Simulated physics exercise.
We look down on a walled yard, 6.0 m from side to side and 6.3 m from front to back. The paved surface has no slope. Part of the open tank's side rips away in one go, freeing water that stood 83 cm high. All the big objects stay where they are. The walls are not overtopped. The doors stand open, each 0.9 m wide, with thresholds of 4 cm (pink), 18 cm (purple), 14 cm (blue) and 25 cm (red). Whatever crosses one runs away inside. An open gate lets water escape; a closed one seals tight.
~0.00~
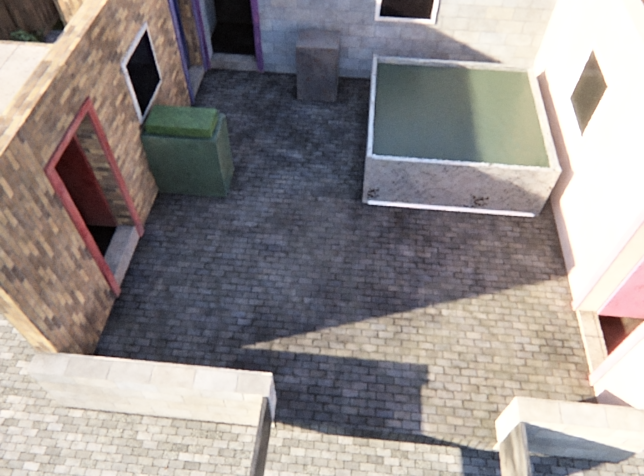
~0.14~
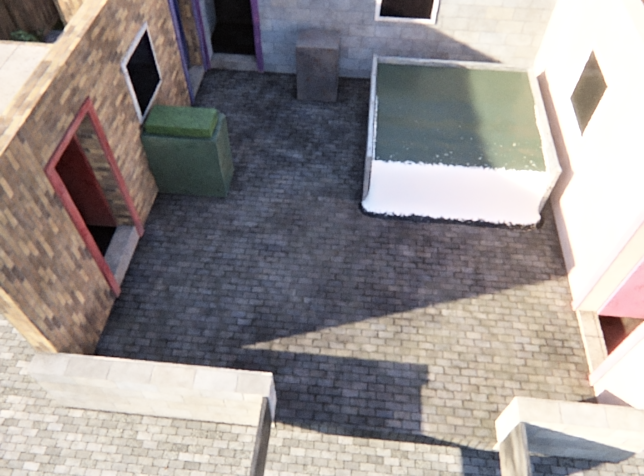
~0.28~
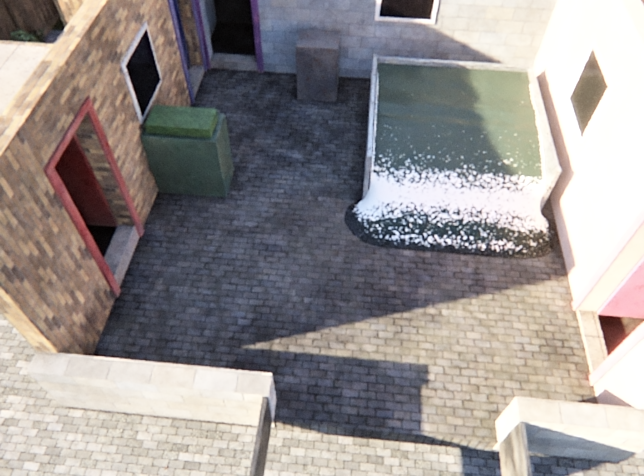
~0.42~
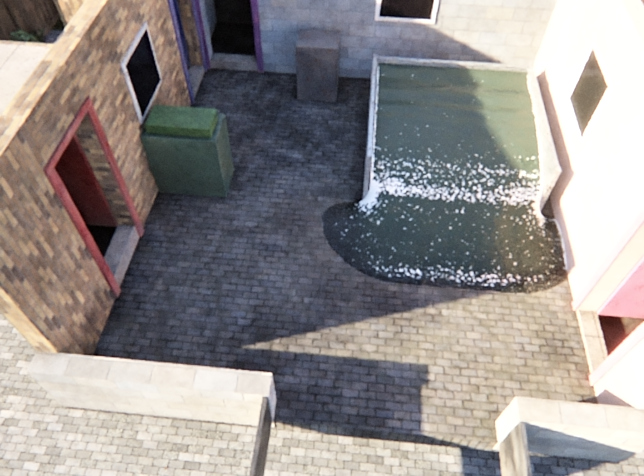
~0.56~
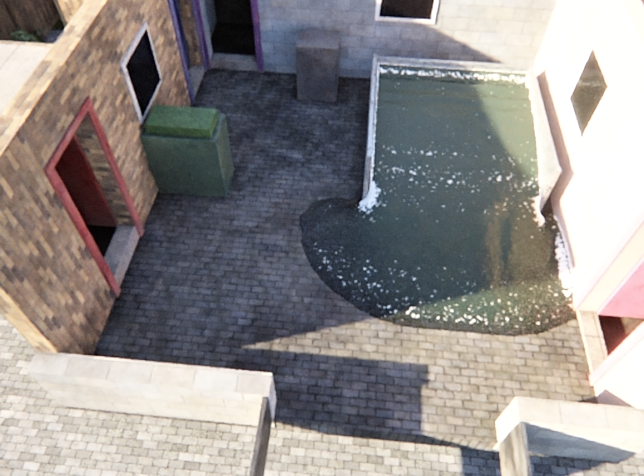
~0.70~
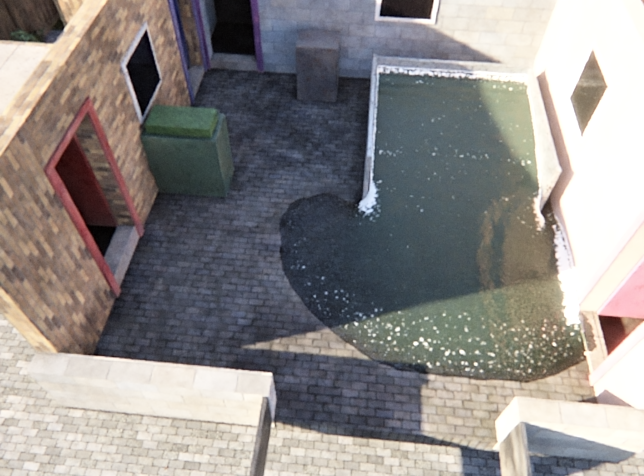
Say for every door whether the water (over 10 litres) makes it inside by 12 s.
Within that time: At the pink door it exceeds the limit; at the purple door it does not reach the limit; at the blue door it stays under the limit; at the red door it does not reach the limit.
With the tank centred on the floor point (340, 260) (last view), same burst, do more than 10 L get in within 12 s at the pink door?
Against that limit: Pink below.
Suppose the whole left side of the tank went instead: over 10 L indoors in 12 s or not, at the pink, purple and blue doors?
Then: Pink past it, purple over, blue above.
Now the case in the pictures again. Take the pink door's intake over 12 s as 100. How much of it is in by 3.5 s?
About 50 per cent.
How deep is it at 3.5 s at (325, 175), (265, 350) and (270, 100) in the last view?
In that order: 0, 4 and 0 cm.
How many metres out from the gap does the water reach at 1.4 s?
About 4.2 m.
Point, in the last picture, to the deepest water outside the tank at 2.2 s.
Around (535, 424).
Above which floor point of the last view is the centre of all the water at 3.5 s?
Near (422, 263).
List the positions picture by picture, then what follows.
Still water, 83 cm deep, in the open tank at (456, 112), in the first picture.
The front is at (540, 217), 1.3 m from the gap at (453, 194); 0.6 m2 of floor is under water; 83 cm left at the back of the open tank, in the second picture.
The front is at (552, 237), 1.5 m from the gap at (453, 195); 2.1 m2 of floor is under water; 83 cm left at the back of the open tank, in the third picture.
The front is at (331, 232), 1.9 m from the gap at (452, 196); 4.0 m2 of floor is under water; 82 cm left at the back of the open tank, in the fourth picture.
The front is at (574, 313), 2.3 m from the gap at (452, 197); 6.4 m2 of floor is under water; 75 cm left at the back of the open tank, in the fifth picture.
The front is at (542, 370), 2.7 m from the gap at (452, 197); 8.7 m2 of floor is under water; 70 cm left at the back of the open tank, in the sixth picture.
After 1.4 s water covers 45 % of the floor and is deepest (56 cm) near (565, 411); pink door 14 cm at the sill, 9 L in, purple door not reached, blue door not reached, red door not reached.
After 2.2 s water covers 50 % of the floor and is deepest (52 cm) near (535, 424); pink door 25 cm at the sill, 61 L in, purple door not reached, blue door not reached, red door not reached.
After 3.5 s water covers 55 % of the floor and is deepest (29 cm) near (282, 399); pink door 26 cm at the sill, 266 L in, purple door not reached, blue door not reached, red door 8 cm at the sill, 0 L in.
After 7.0 s water covers 75 % of the floor and is deepest (19 cm) near (156, 199); pink door 9 cm at the sill, 477 L in, purple door not reached, blue door not reached, red door 11 cm at the sill, 0 L in.
After 12.0 s water covers 95 % of the floor and is deepest (8 cm) near (587, 370); pink door 8 cm at the sill, 510 L in, purple door 3 cm at the sill, 0 L in, blue door 5 cm at the sill, 0 L in, red door 7 cm at the sill, 0 L in.
